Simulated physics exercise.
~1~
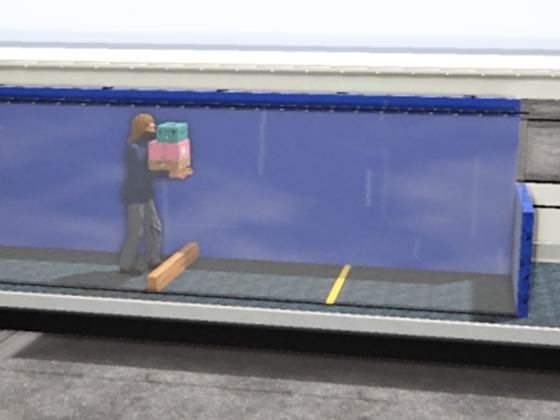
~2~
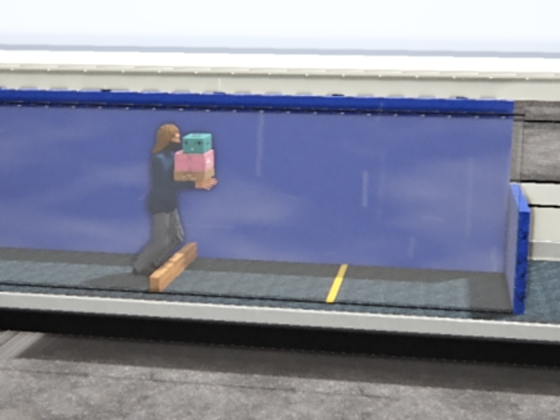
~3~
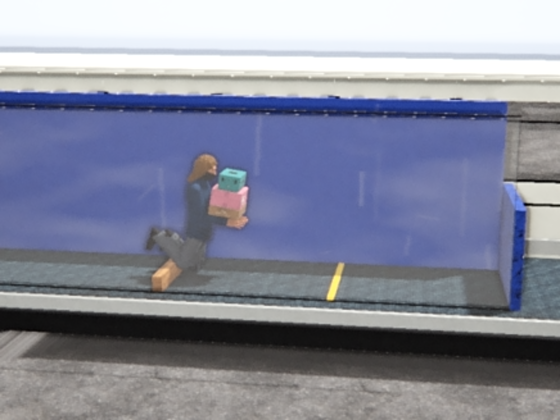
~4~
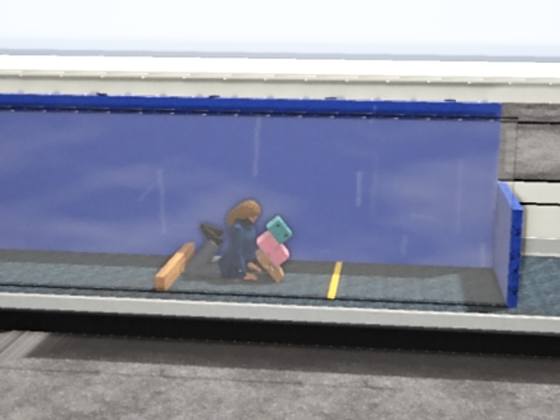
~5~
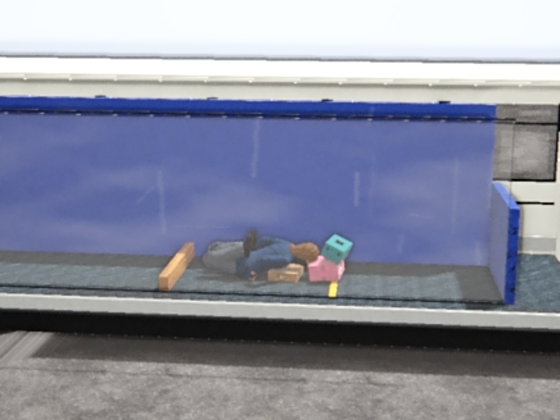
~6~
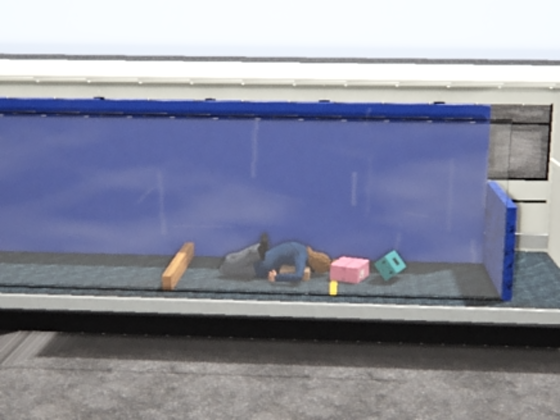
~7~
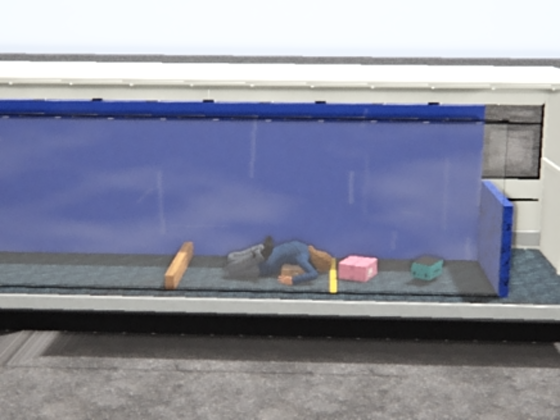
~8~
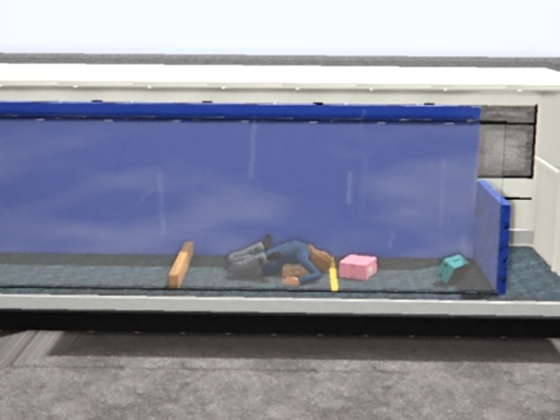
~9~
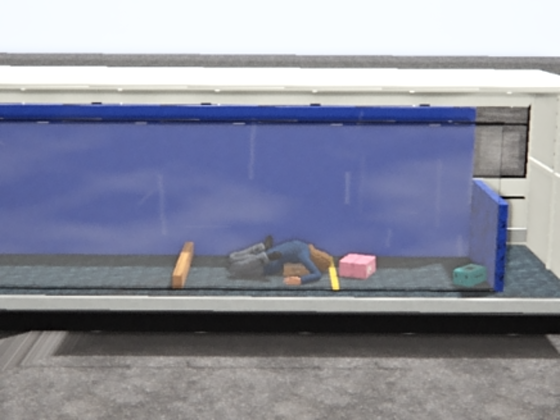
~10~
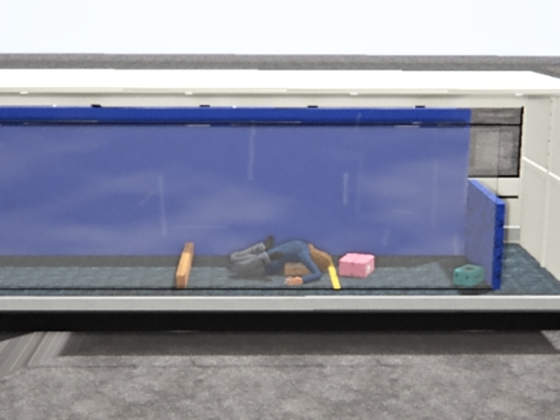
A person carrying stacked boxes trips over a low rail and sprawls, spilling them rightward.
